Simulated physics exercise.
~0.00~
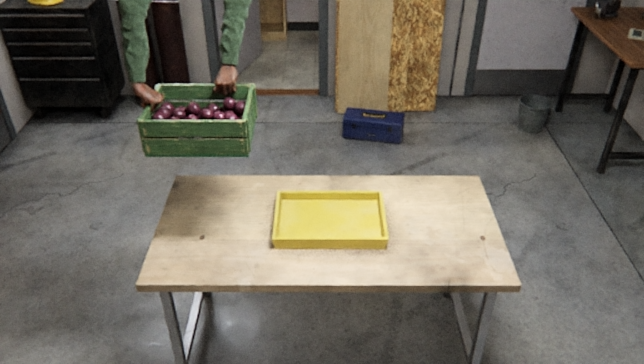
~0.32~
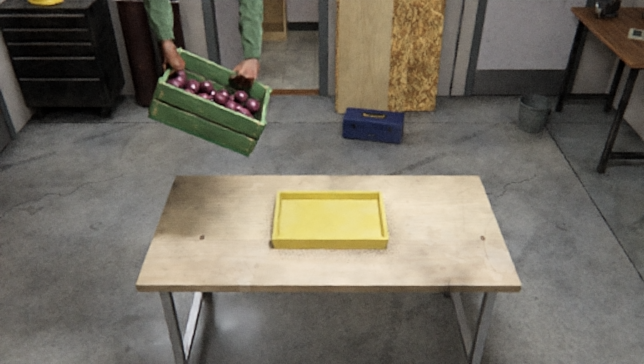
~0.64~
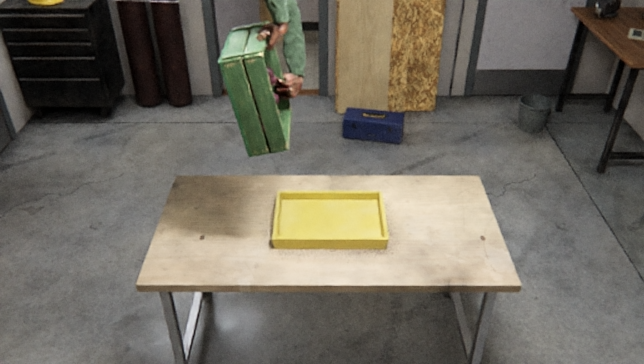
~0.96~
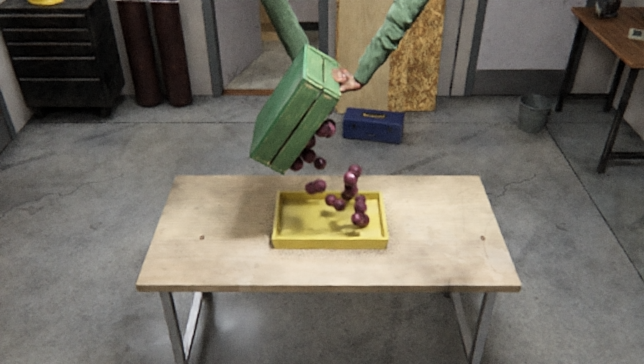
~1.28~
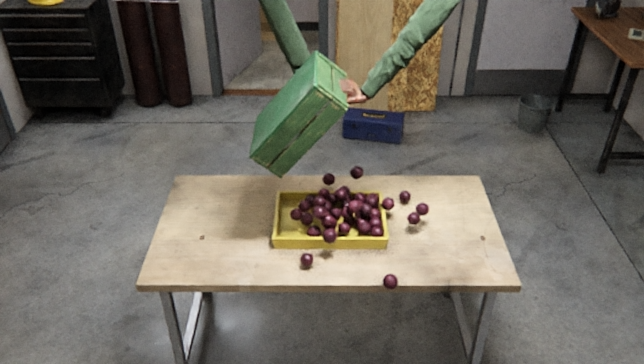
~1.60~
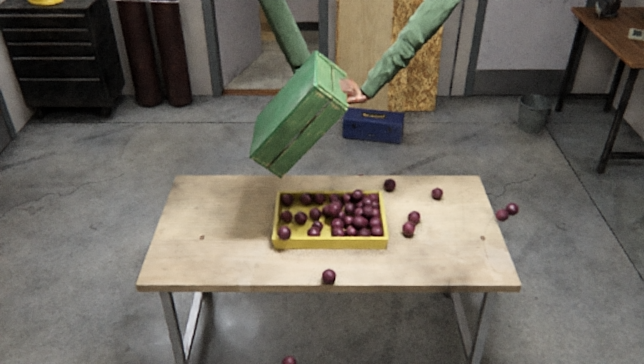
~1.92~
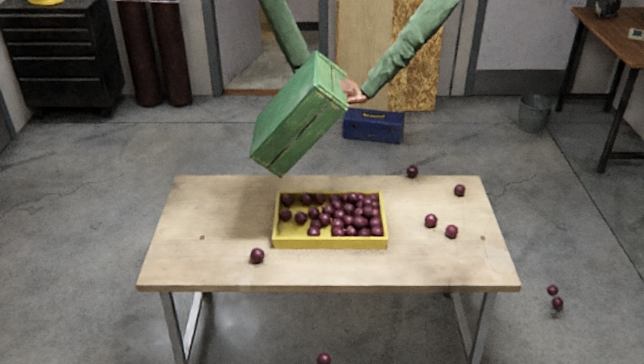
A green box full of red onions is lifted and tipped by two hands above a yellow carton on a table, spilling its load. Most of the onions settle in the carton, while several bounce and roll across the tabletop and some drop to the floor.
